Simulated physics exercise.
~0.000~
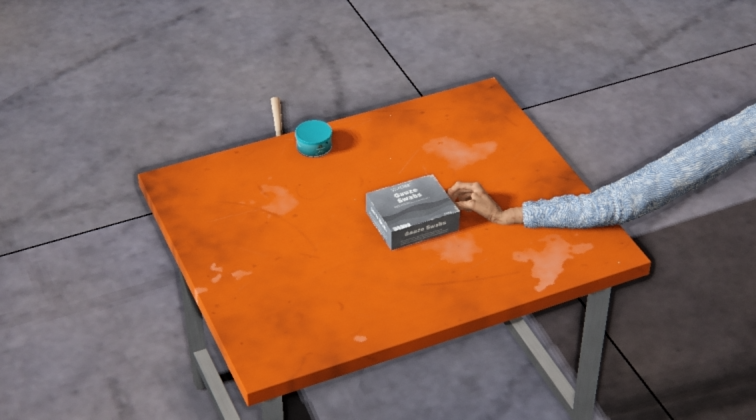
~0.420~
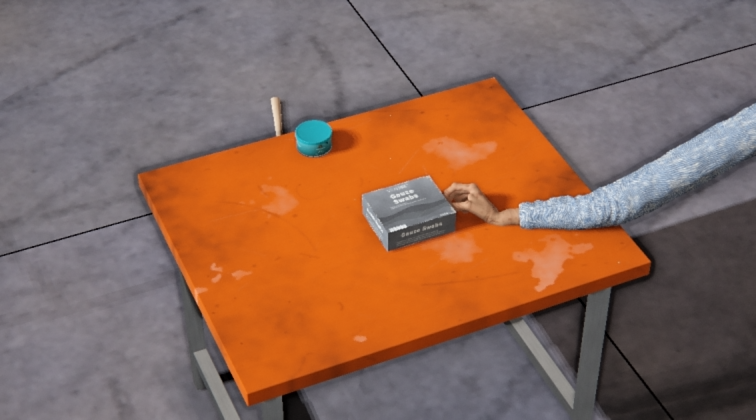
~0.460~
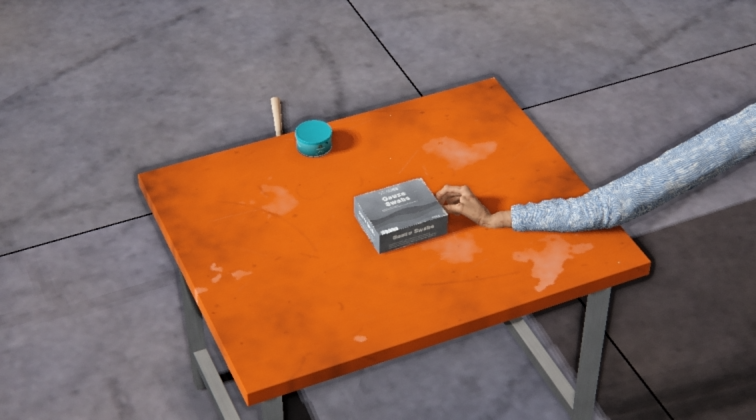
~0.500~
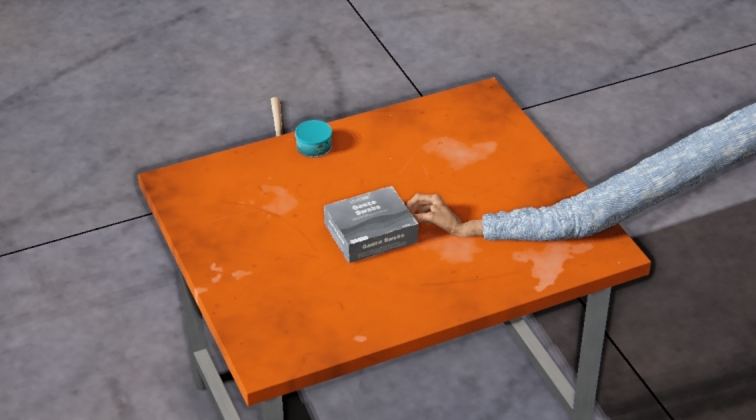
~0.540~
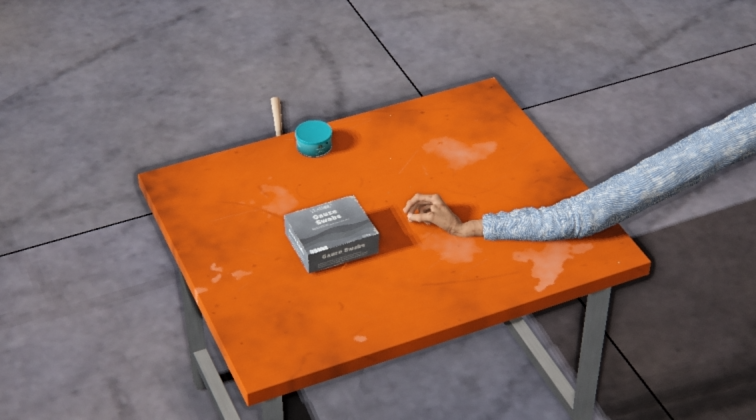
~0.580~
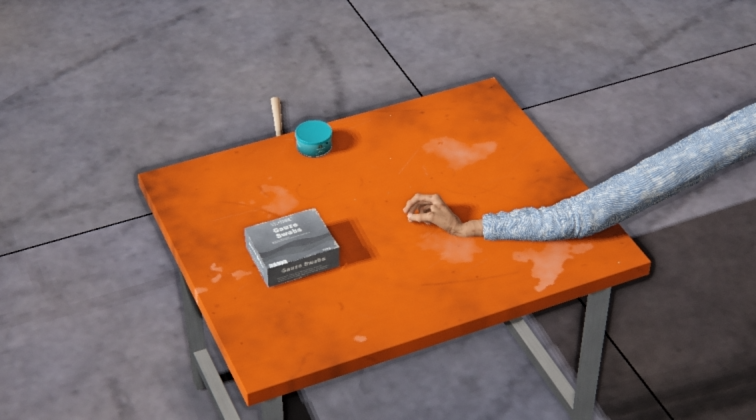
A hand pushes a grey box leftward across an orange table, and the box slides away from it.
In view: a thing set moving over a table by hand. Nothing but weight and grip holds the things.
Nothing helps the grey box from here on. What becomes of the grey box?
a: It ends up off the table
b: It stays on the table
It ends up off the table (a).
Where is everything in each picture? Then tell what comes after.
Under the hand; grey box (412, 212), in the first frame.
Under the hand; grey box (409, 213), in the second frame.
Under the hand; grey box (400, 216), in the third frame.
Grey box (371, 224), in the fourth frame.
Grey box (332, 234) moved a little, in the fifth frame.
Grey box (292, 247) moved about its own width, in the sixth frame.
By 0.68 s, grey box moved well along near (200, 274).
By 0.88 s, grey box now off the table.
By 1.08 s, things are still on the move.
By 1.28 s, as before.
When it is over (1.3 s), off the table, grey box.
